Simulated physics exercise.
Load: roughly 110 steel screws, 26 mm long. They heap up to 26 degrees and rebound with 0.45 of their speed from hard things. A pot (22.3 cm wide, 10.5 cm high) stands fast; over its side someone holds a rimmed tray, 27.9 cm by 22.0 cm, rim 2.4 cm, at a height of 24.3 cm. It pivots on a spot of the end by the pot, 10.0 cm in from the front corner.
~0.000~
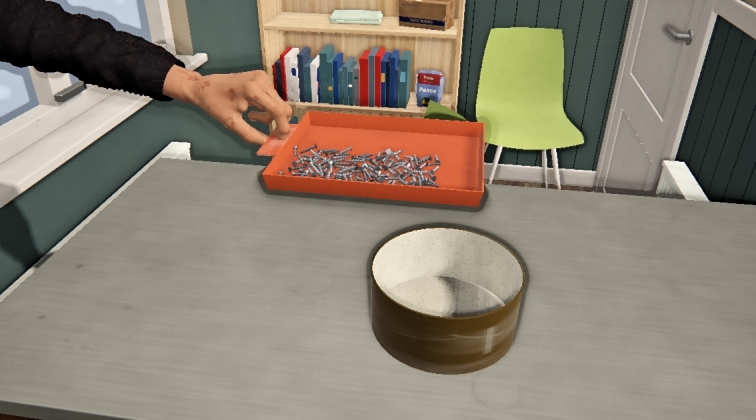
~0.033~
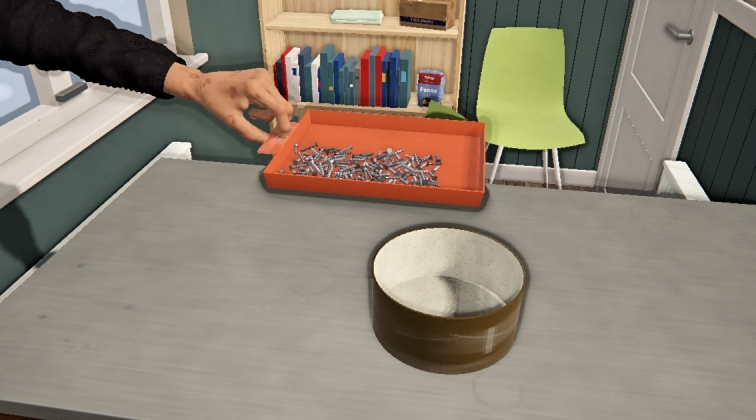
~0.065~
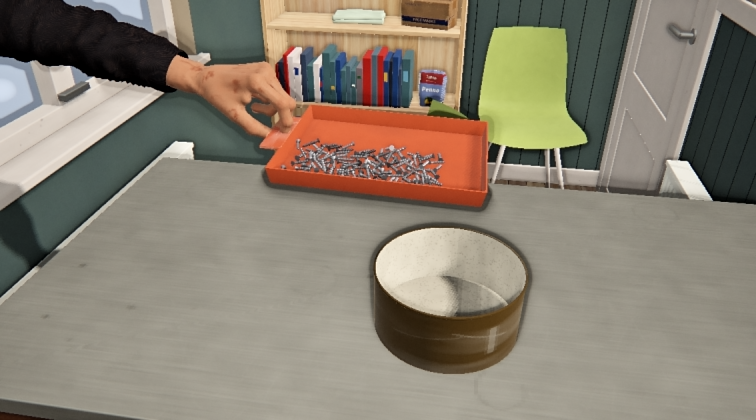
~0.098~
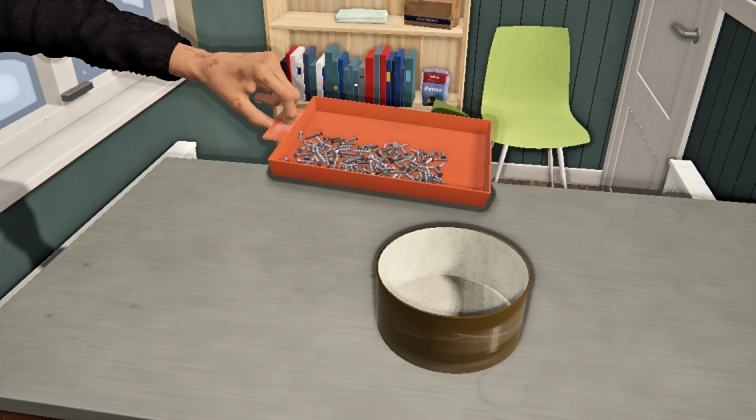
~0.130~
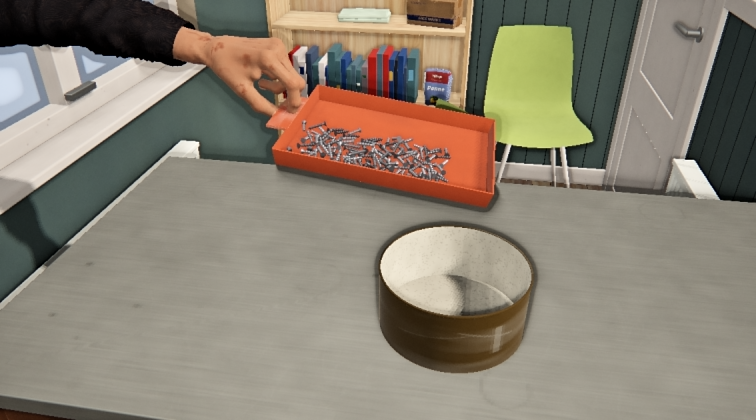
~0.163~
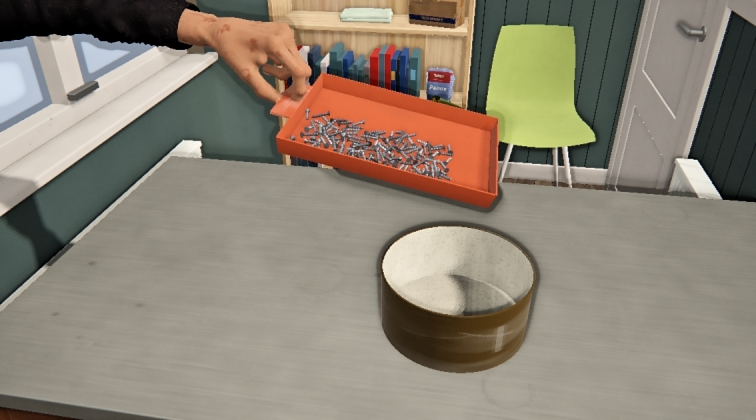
In this clip, a hand holds a shallow orange tray of small metal screws above a gray table, behind a round brown pot, and gradually raises the tray's left side so that it slants down to the right.
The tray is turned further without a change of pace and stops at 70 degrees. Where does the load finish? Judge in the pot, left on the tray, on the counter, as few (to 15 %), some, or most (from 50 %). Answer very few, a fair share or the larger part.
Pot: A fair share, tray: A fair share, counter: A fair share.
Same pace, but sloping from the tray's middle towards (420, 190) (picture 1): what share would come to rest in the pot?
About 60 per cent.
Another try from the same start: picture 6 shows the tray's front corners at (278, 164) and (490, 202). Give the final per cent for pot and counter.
Pot 60, counter 0.
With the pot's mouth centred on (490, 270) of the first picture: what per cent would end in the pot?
About 65 per cent.
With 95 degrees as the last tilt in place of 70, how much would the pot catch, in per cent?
In that case some 60 per cent.
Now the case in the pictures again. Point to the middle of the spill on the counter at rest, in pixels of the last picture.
Near (571, 348).
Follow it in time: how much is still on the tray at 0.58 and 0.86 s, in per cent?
In turn: 100, 35.
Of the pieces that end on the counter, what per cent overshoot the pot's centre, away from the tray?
Some 100 per cent.
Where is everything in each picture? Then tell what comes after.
The first frame shows tray tilt 0 degrees, front corners at (267, 173) and (479, 190); middle of the pieces at (358, 172); pot at (447, 268).
The second frame shows tray tilt 1 degrees, front corners at (268, 171) and (480, 190); middle of the pieces at (359, 171).
The third frame shows tray tilt 2 degrees, front corners at (270, 166) and (483, 190); middle of the pieces at (361, 168).
The fourth frame shows tray tilt 5 degrees, front corners at (273, 158) and (486, 191), lowest corner right front; middle of the pieces at (364, 163).
The fifth frame shows tray tilt 8 degrees, front corners at (277, 148) and (490, 191), lowest corner right front; middle of the pieces at (367, 156).
The sixth frame shows tray tilt 12 degrees, front corners at (281, 136) and (493, 193), lowest corner right front; middle of the pieces at (371, 150); pot at (457, 266). The tray's pace is about 120 degrees a second.
After 0.41 s, tilt 41 degrees; the tray holds 100 %, the pot 0 %.
After 0.58 s, tilt 61 degrees; the tray holds 100 %, the pot 0 %.
After 0.86 s, tilt 70 degrees; the tray holds 35 %, the pot 10 %.
In the end, at 2.0 s, pot 35 %, tray 30 %, counter 35 %.
